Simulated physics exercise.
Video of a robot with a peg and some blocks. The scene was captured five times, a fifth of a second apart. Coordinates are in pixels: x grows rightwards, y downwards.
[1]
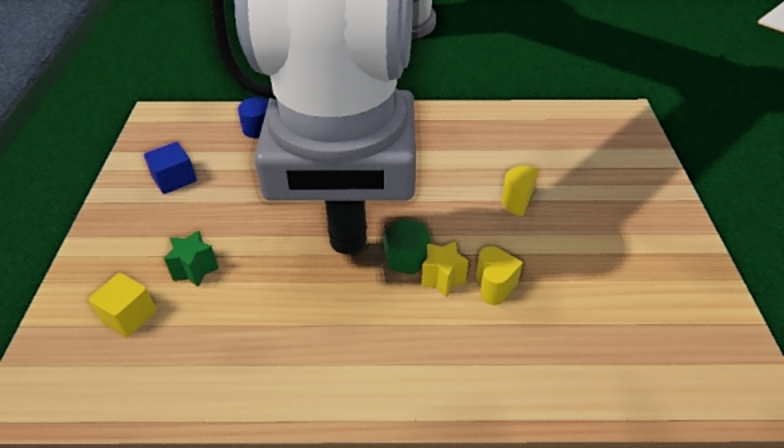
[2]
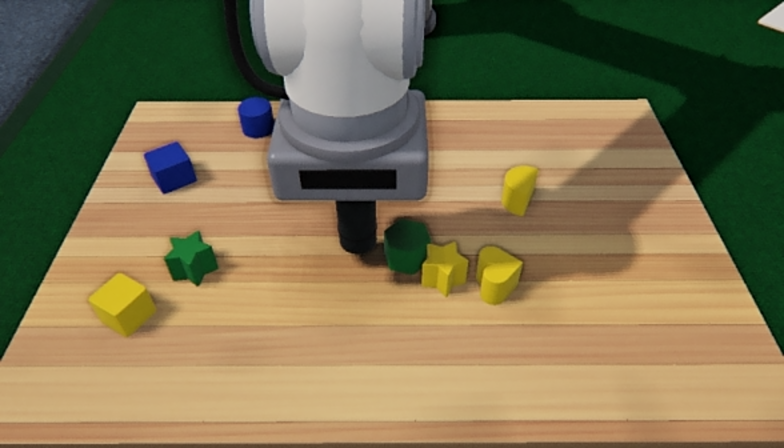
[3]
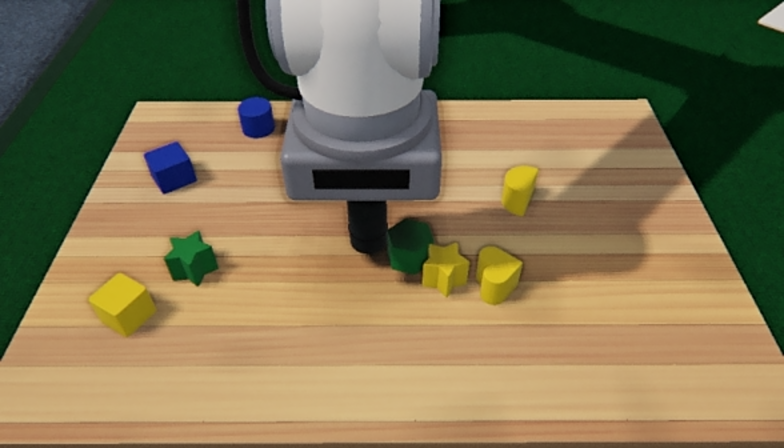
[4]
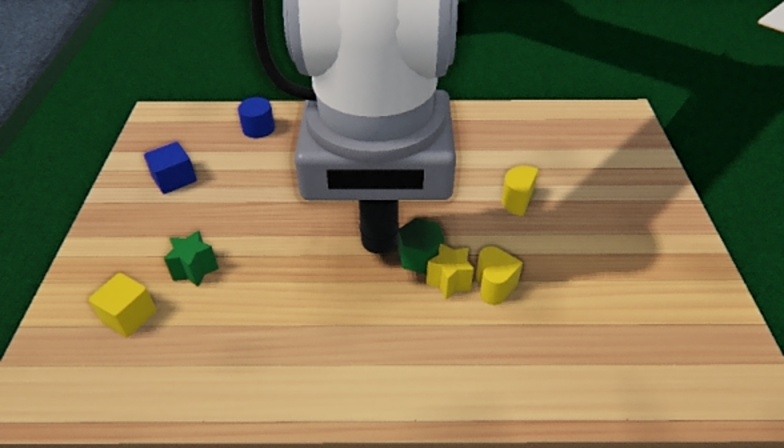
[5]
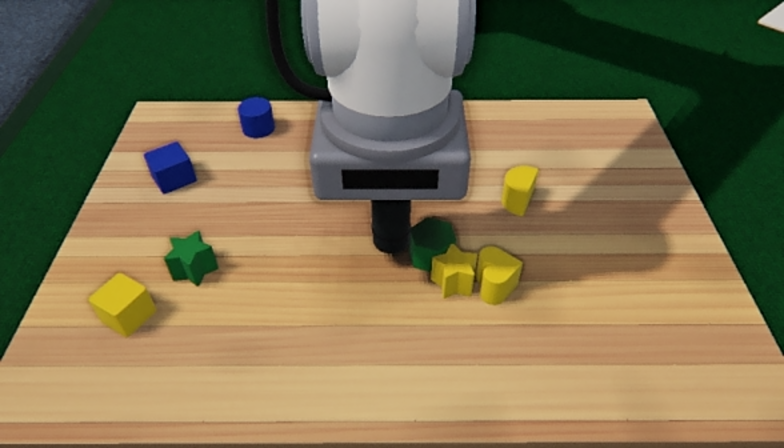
A robot arm with a black peg slides slowly to the right across a wooden table, closing the small gap to a green hexagonal block. The peg then pushes that block a short way right, and the block nudges the yellow star toward the yellow heart, while the other blocks stay put.
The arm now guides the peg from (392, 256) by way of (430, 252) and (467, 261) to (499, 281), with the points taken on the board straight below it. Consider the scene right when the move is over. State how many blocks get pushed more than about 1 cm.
I think three or more will be displaced.
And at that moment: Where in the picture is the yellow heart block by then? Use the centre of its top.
The middle of its upper face will lie at (529, 291).
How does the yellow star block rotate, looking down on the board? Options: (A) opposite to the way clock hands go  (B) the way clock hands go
The correct letter is B.
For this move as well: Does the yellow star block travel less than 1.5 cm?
No
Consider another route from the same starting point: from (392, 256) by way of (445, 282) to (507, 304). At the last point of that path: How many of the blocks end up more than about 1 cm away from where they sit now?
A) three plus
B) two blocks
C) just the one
A.
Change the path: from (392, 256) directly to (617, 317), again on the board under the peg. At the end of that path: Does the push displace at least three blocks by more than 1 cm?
I'd say yes.
What follows on the original path. One third of the way, peg (431, 238); green hexagonal block (472, 233), turned 20° clockwise; yellow star block (467, 262), turned 50° clockwise; yellow heart block (502, 266).
Two thirds of the way, peg (469, 247); green hexagonal block (511, 236); yellow star block (475, 271), turned 80° clockwise; yellow heart block (515, 274), turned 25° clockwise.
At the end, peg (502, 267); green hexagonal block (534, 240), turned 25° anticlockwise; yellow star block (486, 282), turned 145° clockwise; yellow heart block (529, 291).
